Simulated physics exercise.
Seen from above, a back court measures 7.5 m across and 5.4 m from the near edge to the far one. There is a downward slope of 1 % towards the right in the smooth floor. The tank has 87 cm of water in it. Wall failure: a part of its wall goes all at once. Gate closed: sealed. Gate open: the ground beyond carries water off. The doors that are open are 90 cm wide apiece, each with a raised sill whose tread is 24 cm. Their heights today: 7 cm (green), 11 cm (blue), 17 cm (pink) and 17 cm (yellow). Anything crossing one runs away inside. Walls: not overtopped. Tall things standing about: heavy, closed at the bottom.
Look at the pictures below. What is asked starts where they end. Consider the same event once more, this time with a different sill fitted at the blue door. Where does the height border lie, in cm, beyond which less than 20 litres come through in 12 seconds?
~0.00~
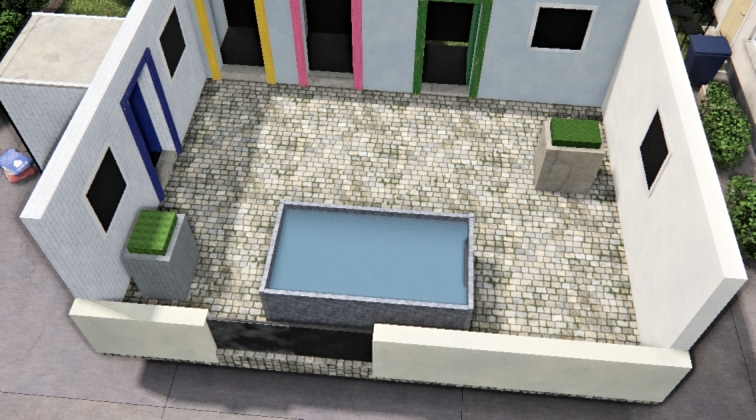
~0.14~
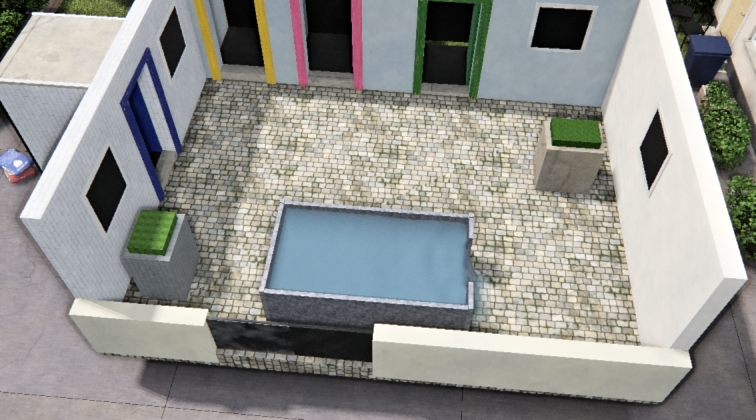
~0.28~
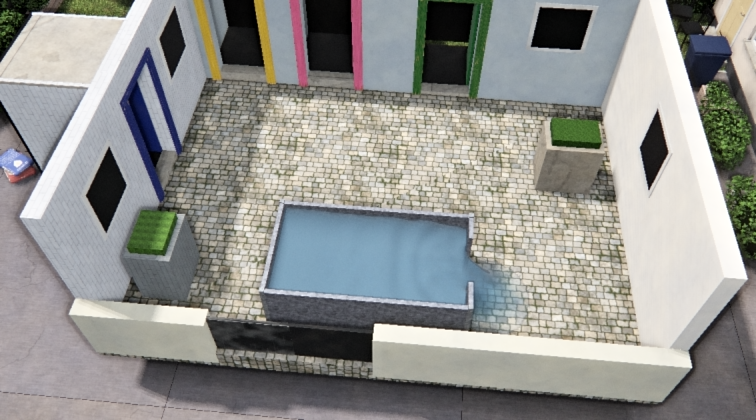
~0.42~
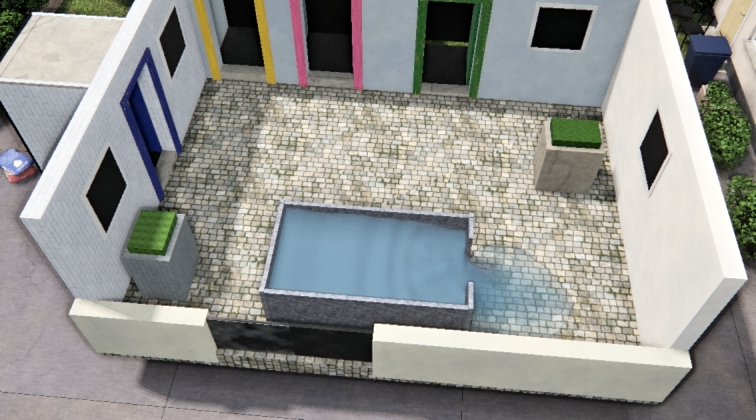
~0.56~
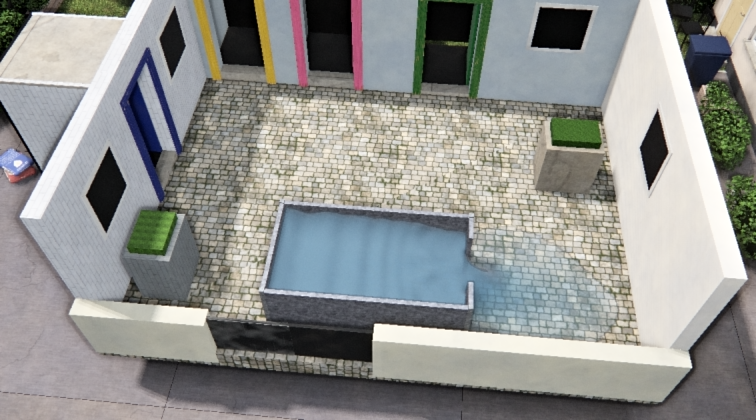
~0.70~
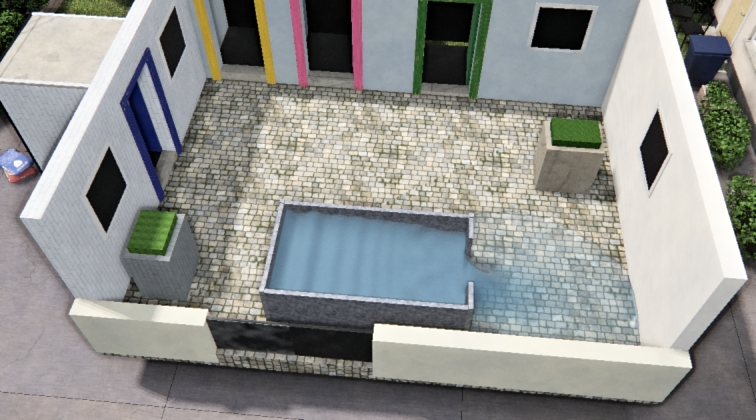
It lies at roughly 9 cm.
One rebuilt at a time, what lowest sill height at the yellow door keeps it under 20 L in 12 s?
At the yellow door it takes roughly 8.5 centimetres.
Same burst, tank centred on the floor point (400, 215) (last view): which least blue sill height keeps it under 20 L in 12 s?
Near 7.0 cm.
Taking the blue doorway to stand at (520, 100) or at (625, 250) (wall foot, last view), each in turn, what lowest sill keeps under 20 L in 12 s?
Around 9.0 and 28 cm respectively.
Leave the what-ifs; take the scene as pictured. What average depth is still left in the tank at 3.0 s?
Average depth: Approx. 45 cm.
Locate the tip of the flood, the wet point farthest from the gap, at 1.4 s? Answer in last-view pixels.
The farthest wet point sits near (606, 170) in the last view.
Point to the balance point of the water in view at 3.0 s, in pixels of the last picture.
I'd say around (470, 274).
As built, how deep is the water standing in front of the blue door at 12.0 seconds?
Depth: Near 9.0 cm.
After 1.4 s water covers 20 % of the floor, deepest (54 cm) near (638, 376); it has not reached the blue door.
After 3.0 s water covers 30 % of the floor, deepest (40 cm) near (589, 201); it has not reached the blue door.
After 12.0 s water covers 95 % of the floor, deepest (16 cm) near (314, 346); 9 cm at the blue door, 6 litres in over its 11 cm sill.
At the blue door as built, the water arrived by 6.6 s and peaked near 15 cm at 6.8 s.
With a sill of 7.5 cm, 41 litres would have come in within the 12 s; with 10 cm, 11 litres. So under 20 litres takes about 9 cm.
